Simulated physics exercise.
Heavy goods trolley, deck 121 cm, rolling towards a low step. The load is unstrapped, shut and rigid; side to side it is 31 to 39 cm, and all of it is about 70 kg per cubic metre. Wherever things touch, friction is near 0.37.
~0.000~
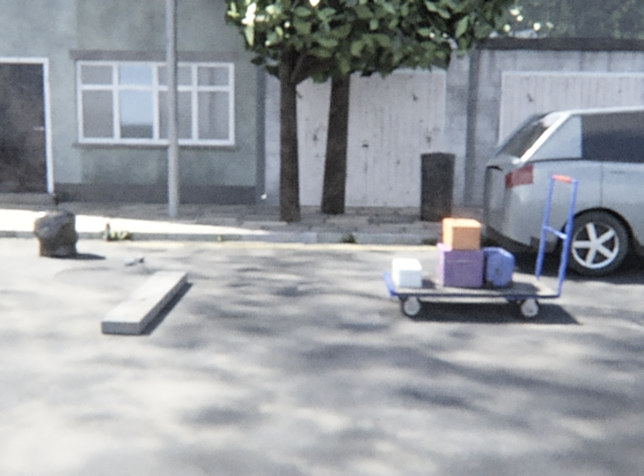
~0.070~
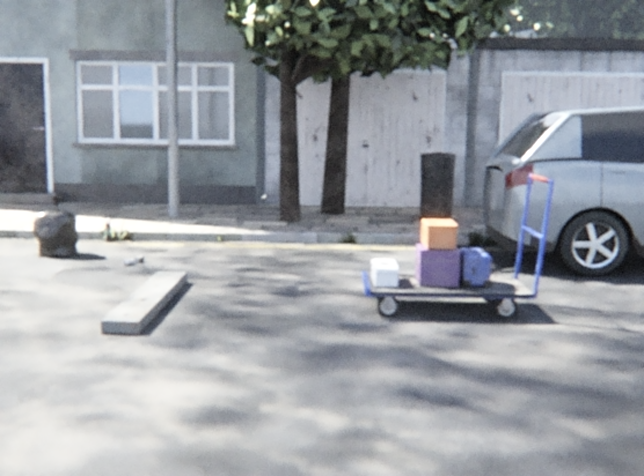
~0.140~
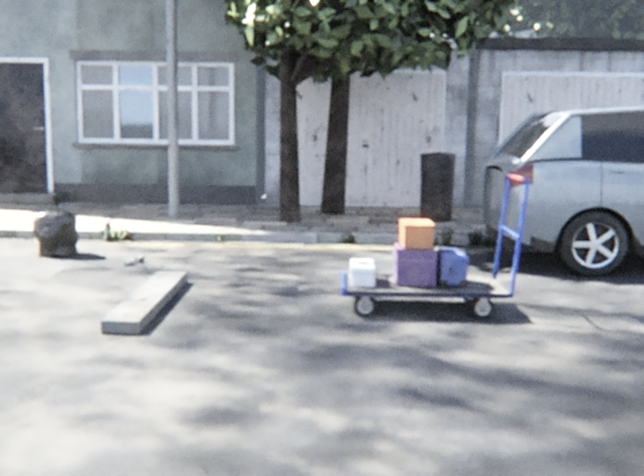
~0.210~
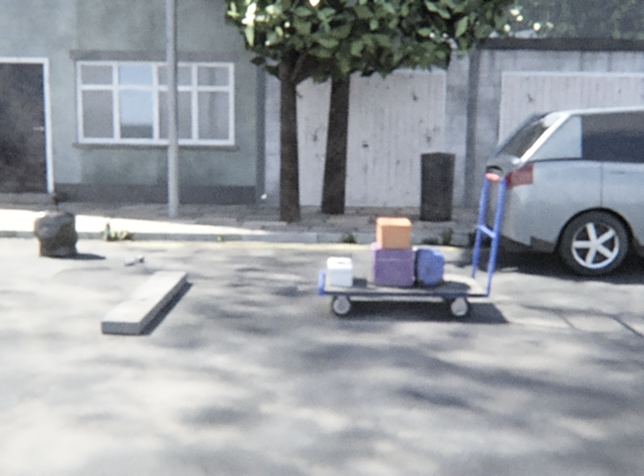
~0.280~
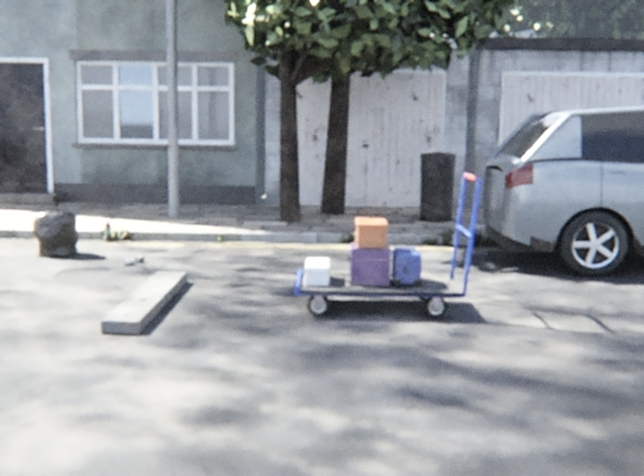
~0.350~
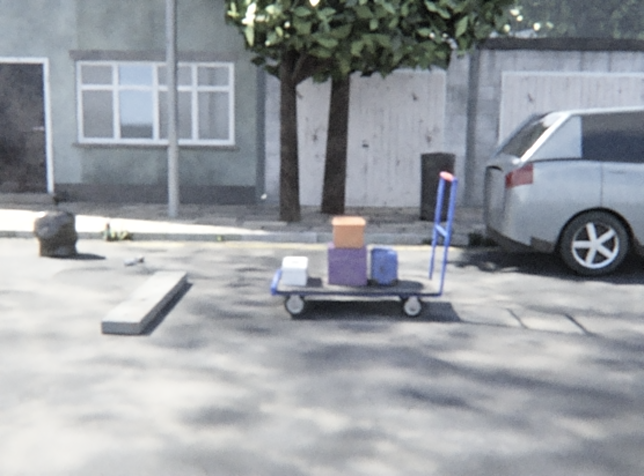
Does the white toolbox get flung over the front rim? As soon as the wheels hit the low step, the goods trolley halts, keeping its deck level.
Yes.
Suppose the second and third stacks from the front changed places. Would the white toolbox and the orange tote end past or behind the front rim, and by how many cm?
Result: White at 80 past, orange at 50 past.
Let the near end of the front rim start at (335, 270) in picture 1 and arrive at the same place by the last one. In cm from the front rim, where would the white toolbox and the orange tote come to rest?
Neither reaches the rim: White stops 10 cm short and orange stops 30 cm short.
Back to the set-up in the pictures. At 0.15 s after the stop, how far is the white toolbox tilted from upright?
I'd put the tilt near 80 degrees.
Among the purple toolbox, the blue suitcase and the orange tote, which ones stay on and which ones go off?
At the finish purple stays, blue stays, orange goes over the edge.
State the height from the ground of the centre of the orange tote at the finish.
About 10 cm.
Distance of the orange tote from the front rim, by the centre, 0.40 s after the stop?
Around 25 cm beyond the front rim.
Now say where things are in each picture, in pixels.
The first frame shows white toolbox (407, 273), purple toolbox (460, 265), rim corner (392, 292); 182 cm still to roll.
The second frame shows white toolbox (385, 273), purple toolbox (437, 265), rim corner (368, 291); 165 cm still to roll.
The third frame shows white toolbox (362, 273), purple toolbox (415, 265), rim corner (344, 291); 147 cm still to roll.
The fourth frame shows white toolbox (340, 272), purple toolbox (392, 264), rim corner (321, 291); 129 cm still to roll.
The fifth frame shows white toolbox (318, 272), purple toolbox (370, 264), rim corner (297, 290); 112 cm still to roll.
The sixth frame shows white toolbox (295, 271), purple toolbox (347, 263), rim corner (273, 290); 94 cm still to roll. Speed about 2.5 m/s.
The wheels strike at 0.73 s.
After 1.13 s the white toolbox is 39 cm past the rim, tilted 50°, near (106, 290) in the last picture's view.
After 1.53 s the white toolbox is 89 cm past the rim, tilted 0°, near (43, 294) in the last picture's view.
When all is still (1.7 s), past the rim, orange tote and white toolbox; behind it, purple toolbox and blue suitcase.
